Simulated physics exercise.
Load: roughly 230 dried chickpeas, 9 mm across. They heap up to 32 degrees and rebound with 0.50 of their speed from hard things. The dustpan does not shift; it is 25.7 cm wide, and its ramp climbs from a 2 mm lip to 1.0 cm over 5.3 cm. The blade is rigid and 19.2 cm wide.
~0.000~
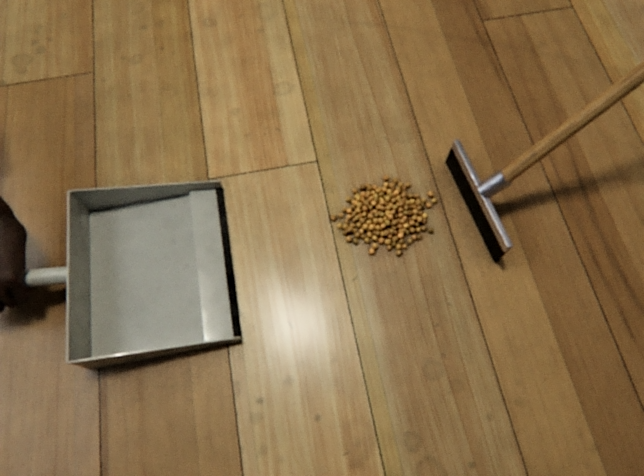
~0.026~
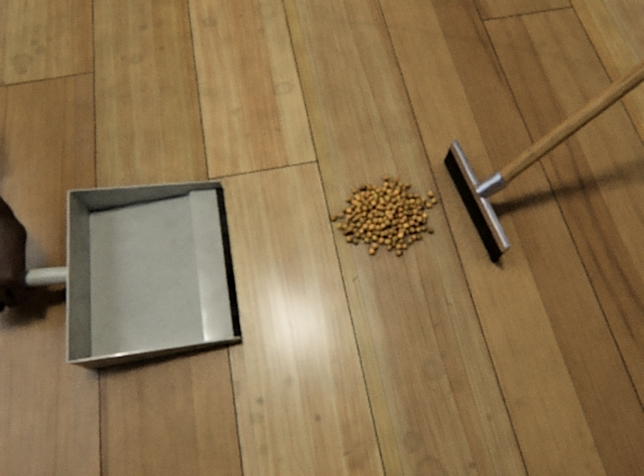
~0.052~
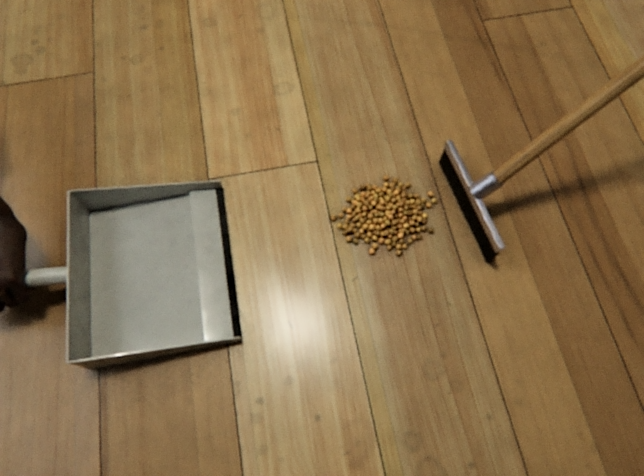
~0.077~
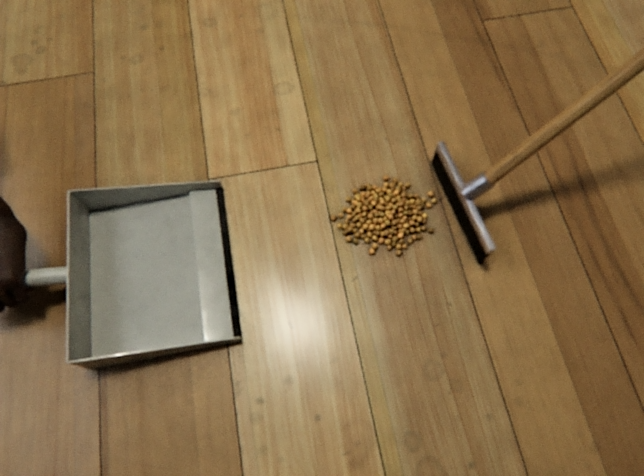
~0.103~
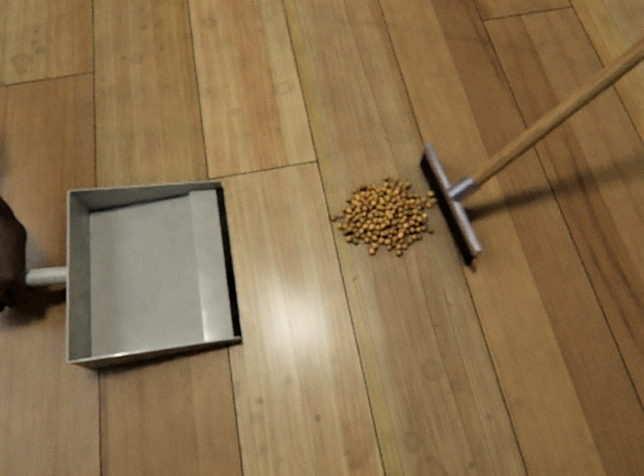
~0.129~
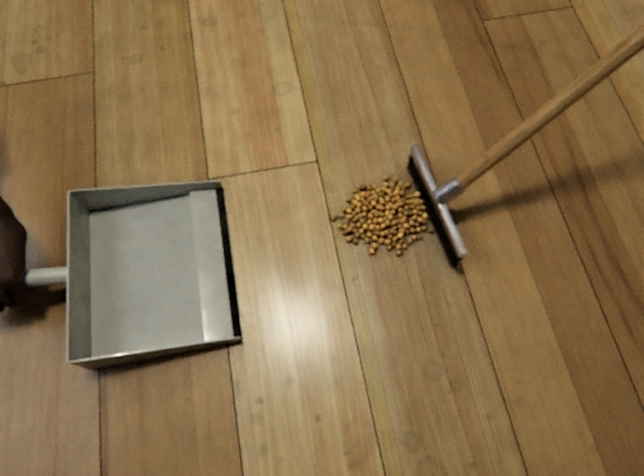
A wooden-handled broom slides left across the floor and reaches the edge of a chickpea pile.
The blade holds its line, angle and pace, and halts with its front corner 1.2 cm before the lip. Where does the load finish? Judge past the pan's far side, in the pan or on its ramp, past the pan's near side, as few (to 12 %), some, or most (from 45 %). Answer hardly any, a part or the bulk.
Past the pan's far side: Hardly any; in the pan or on its ramp: The bulk; past the pan's near side: Hardly any.
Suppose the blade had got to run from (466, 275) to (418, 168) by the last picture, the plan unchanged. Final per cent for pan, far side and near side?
Pan 30, far 0, near 15.
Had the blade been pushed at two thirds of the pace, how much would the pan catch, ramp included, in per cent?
In that case some 45 per cent.
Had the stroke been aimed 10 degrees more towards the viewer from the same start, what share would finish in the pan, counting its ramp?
It would be near 55 per cent.
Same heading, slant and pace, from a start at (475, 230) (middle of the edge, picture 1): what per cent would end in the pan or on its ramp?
Some 45 per cent.
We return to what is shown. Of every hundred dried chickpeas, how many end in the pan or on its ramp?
About 55 per cent.
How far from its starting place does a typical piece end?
Some 28 cm.
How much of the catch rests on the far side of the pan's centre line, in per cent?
Roughly 70 per cent.
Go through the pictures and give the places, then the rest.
The first frame shows blade from (507, 248) to (455, 146), moved 0.0 cm, 0 of the pieces shifted so far; middle of the pieces at (384, 214); pan at (149, 274).
The second frame shows blade from (505, 248) to (454, 146), moved 0.3 cm, 0 of the pieces shifted so far; middle of the pieces at (384, 214).
The third frame shows blade from (499, 249) to (448, 147), moved 1.2 cm, 0 of the pieces shifted so far; middle of the pieces at (384, 214).
The fourth frame shows blade from (490, 250) to (440, 148), moved 2.5 cm, 0 of the pieces shifted so far; middle of the pieces at (384, 214).
The fifth frame shows blade from (476, 252) to (428, 149), moved 4.5 cm, 0 of the pieces shifted so far; middle of the pieces at (384, 214).
The sixth frame shows blade from (462, 254) to (414, 151), moved 6.8 cm, 13 of the pieces shifted so far; middle of the pieces at (384, 214); pan at (149, 274). Its pace works out near 0.86 m/s, heading 2 degrees away from the viewer's side.
After 0.31 s, middle of the blade 17 cm from the lip; 0 % over the lip, far side 0 %, near side 0 %.
Then, at 0.43 s, middle of the blade 7 cm from the lip; 0 % over the lip, far side 5 %, near side 5 %.
After 0.68 s, middle of the blade 2 cm from the lip; 55 % over the lip, far side 5 %, near side 5 %.
At rest (1.1 s), far side 5 %, pan 55 %, near side 5 %, in front of the lip or behind the blade 35 %.
